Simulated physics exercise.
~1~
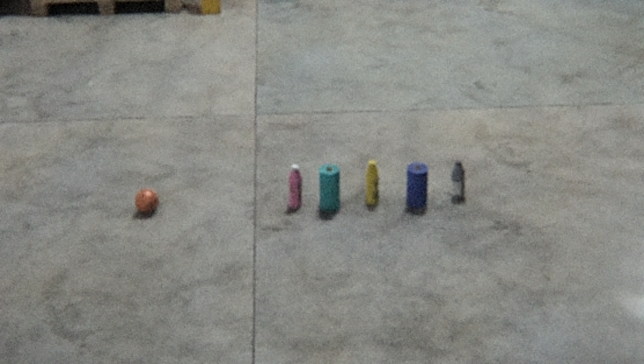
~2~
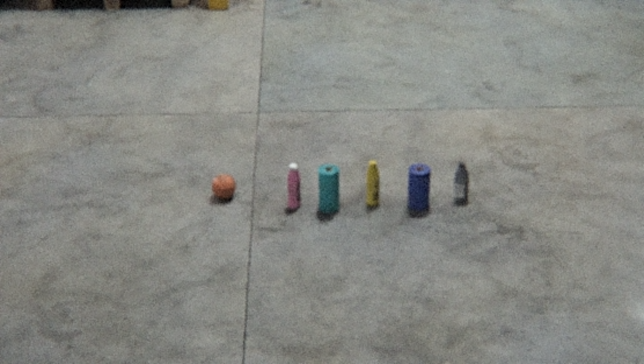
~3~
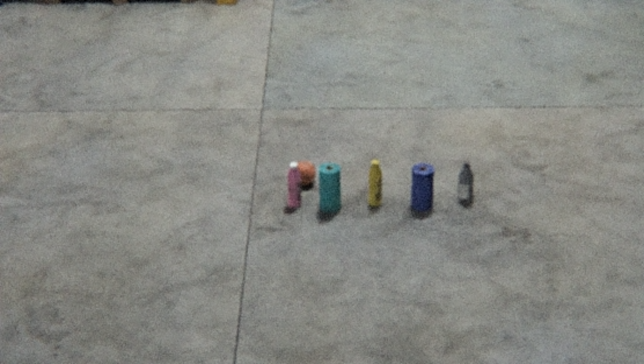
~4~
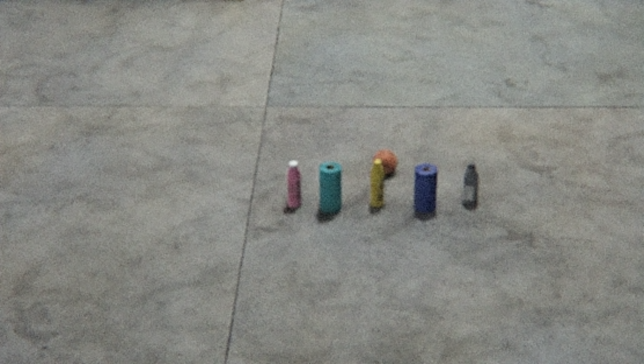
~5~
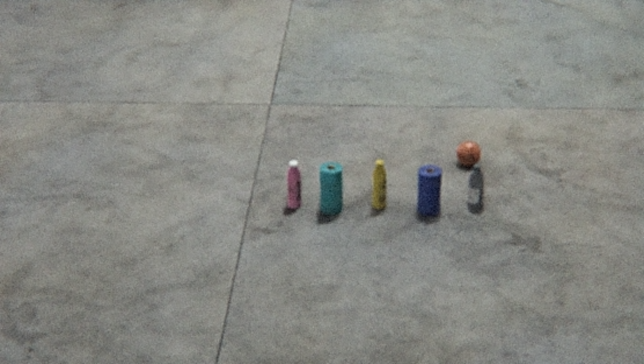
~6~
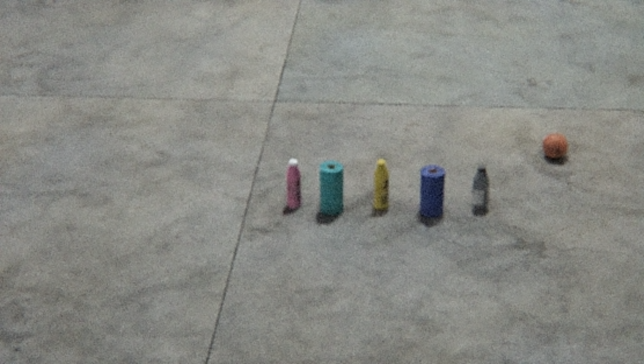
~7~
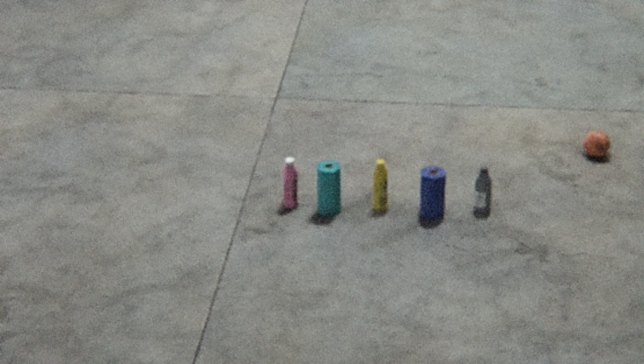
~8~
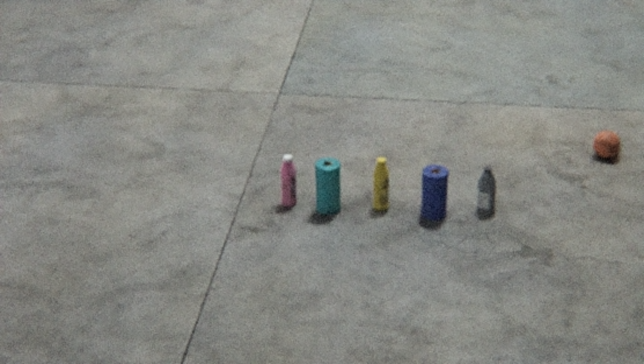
On a grey concrete floor, an orange ball rolling right behind a row of five upright bottles and rolls, leaving all standing.
